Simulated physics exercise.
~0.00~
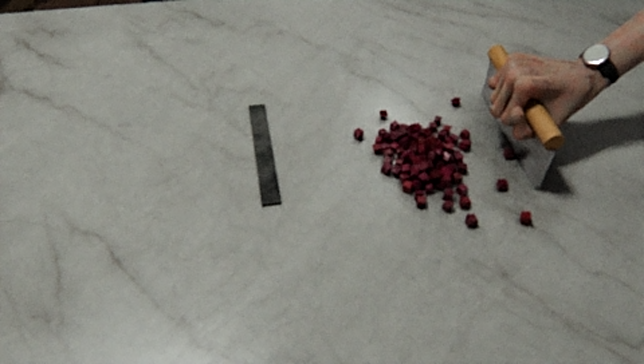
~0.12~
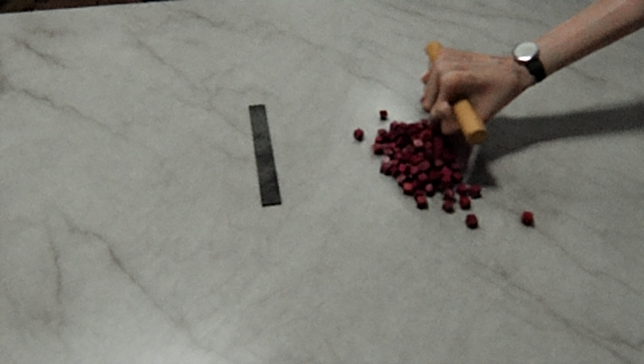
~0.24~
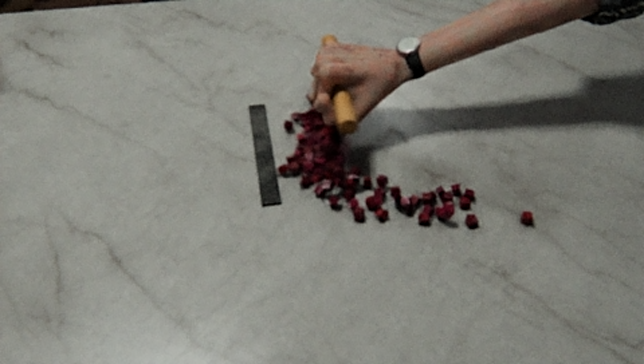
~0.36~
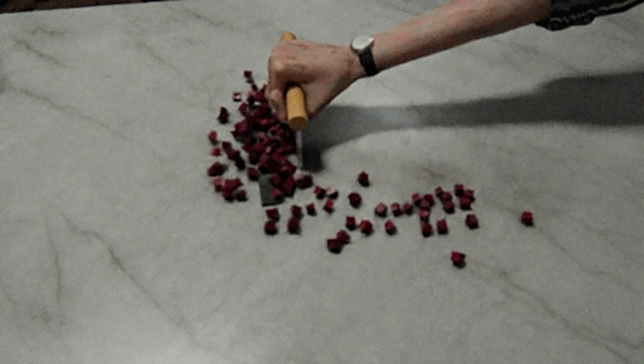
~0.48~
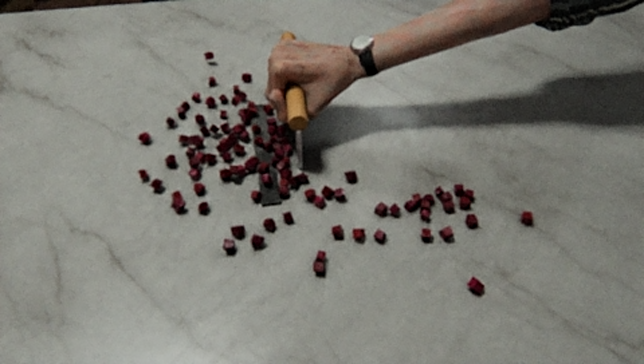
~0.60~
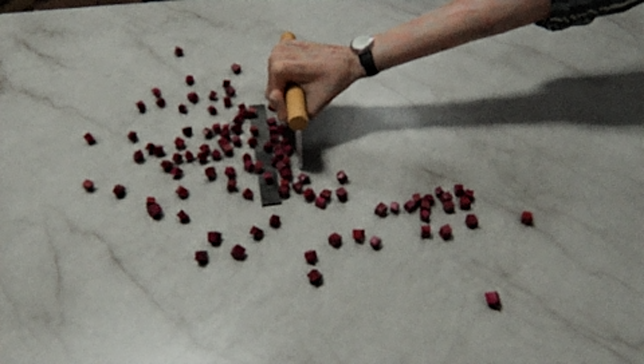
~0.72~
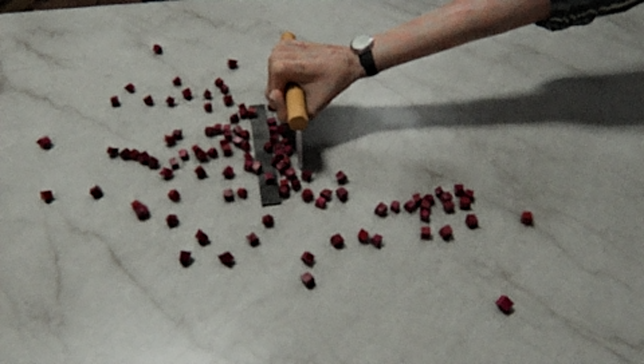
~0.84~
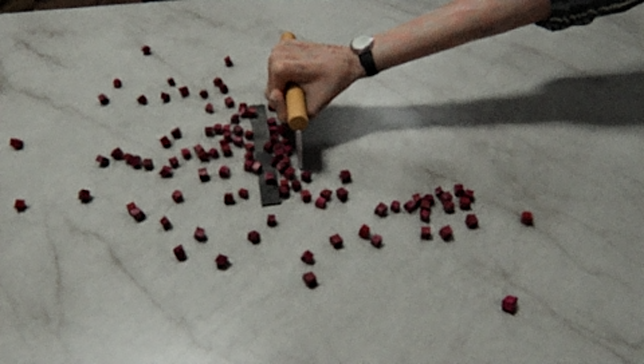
A heap of small dark red cubes sits on a grey, veined, marble-like surface, seen from above at an angle, with a flat dark strip lying to its left. From the right, a hand wearing a wristwatch grips a scraper by its orange-brown handle and pushes it leftwards into the heap. The cubes bunch up and slide towards the strip, while some trail behind on the right. The scraper stops at the strip and stays there as cubes spill over and around it, scattering widely leftwards. They finally lie spread across the surface, many still on or near the strip.
